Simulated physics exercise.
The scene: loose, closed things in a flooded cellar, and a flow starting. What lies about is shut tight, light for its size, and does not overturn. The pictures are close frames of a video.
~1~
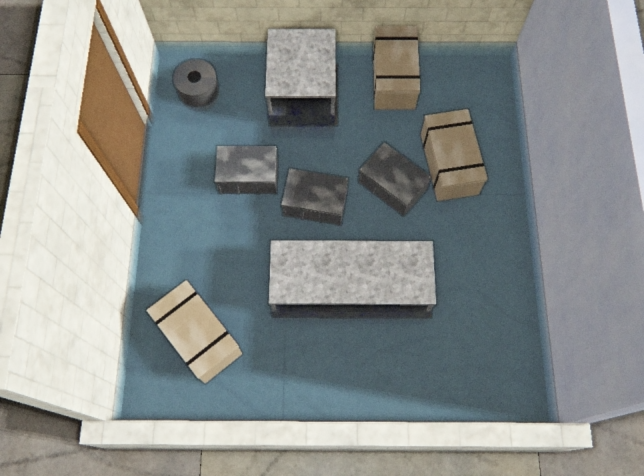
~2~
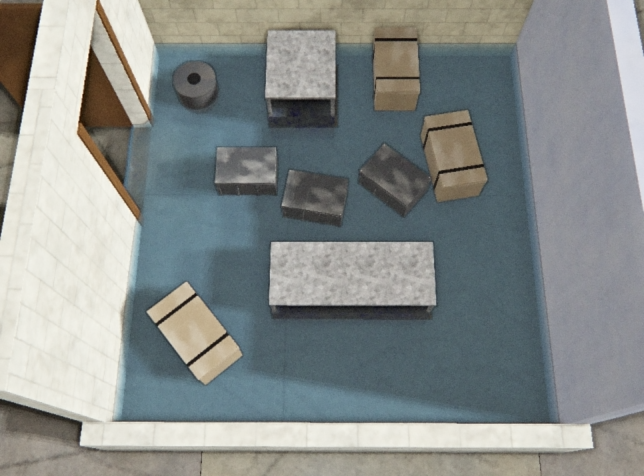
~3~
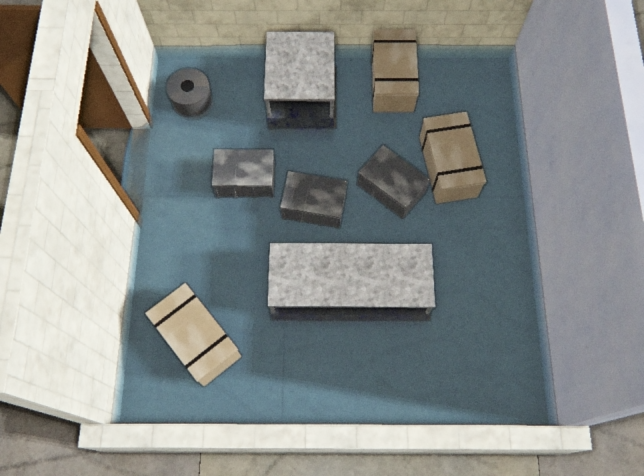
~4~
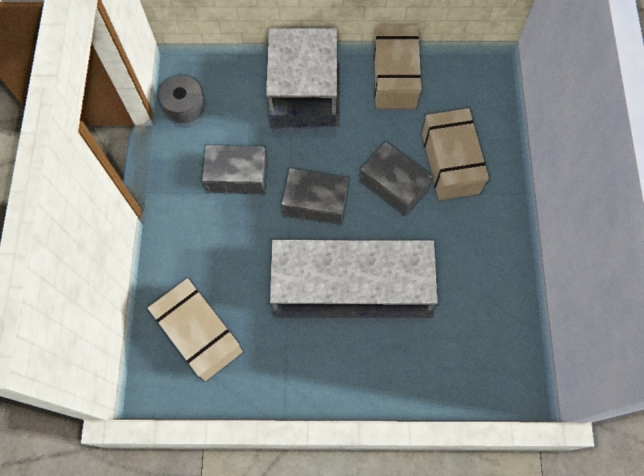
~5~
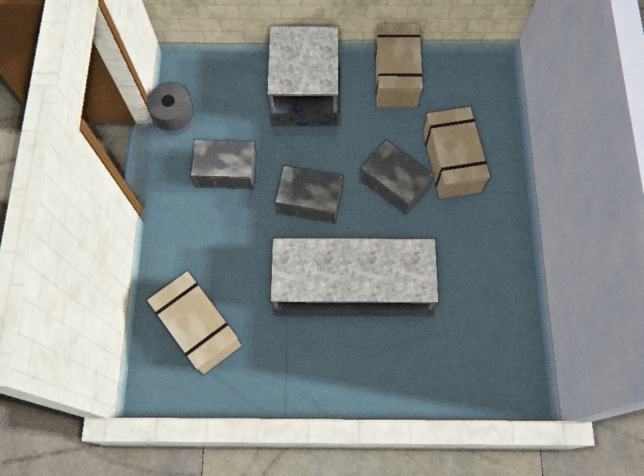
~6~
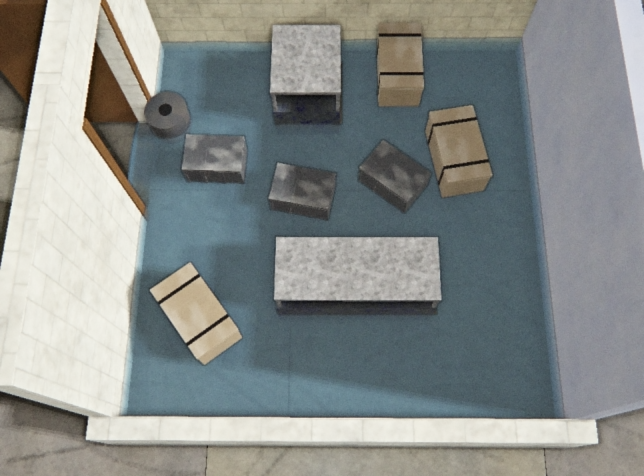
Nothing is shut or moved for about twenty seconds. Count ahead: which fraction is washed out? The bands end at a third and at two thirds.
It is two thirds or more.
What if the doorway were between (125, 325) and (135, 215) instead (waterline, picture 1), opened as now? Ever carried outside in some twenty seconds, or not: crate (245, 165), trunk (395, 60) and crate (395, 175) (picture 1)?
In that order: Out, kept in, yes.
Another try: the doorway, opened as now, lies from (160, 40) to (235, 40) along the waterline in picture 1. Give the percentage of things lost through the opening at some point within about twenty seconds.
Roughly 70 per cent.
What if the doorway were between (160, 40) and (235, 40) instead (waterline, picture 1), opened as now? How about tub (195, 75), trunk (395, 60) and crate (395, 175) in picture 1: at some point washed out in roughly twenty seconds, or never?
In turn: Out, no, carried outside.
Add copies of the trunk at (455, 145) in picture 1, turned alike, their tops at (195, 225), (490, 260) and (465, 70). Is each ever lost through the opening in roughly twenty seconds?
In that order: Yes, stays, inside.
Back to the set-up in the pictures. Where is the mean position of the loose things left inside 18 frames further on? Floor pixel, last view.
Close to (332, 146).
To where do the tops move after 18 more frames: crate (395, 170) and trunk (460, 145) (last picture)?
At about (249, 167) and (385, 150).
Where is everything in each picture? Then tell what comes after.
The first frame shows a tub at (194, 77), afloat; a crate at (246, 164) floats; 0 of 7 have shifted.
The second frame shows a tub at (194, 79) floats; a crate at (246, 165), afloat; 0 of 7 have shifted.
The third frame shows a tub at (188, 86) floats, close to its start; a crate at (243, 167), afloat; 1 of 7 have shifted.
The fourth frame shows a tub at (180, 93) floats, close to its start; a crate at (233, 163) floats, close to its start; 2 of 7 have shifted.
The fifth frame shows a tub at (168, 101), afloat, a stride from its start; a crate at (222, 158) floats, close to its start; 4 of 7 have shifted.
The sixth frame shows a tub at (165, 110), afloat, a stride from its start; a crate at (213, 153) floats, a stride from its start; 5 of 7 have shifted.
A moment on, 2 of 7 are out; 5 afloat.
Next, 4 of 7 are out; 3 afloat.
Later, 5 of 7 are out; 2 afloat.
In the end, 6 of 7 are out; 1 afloat.
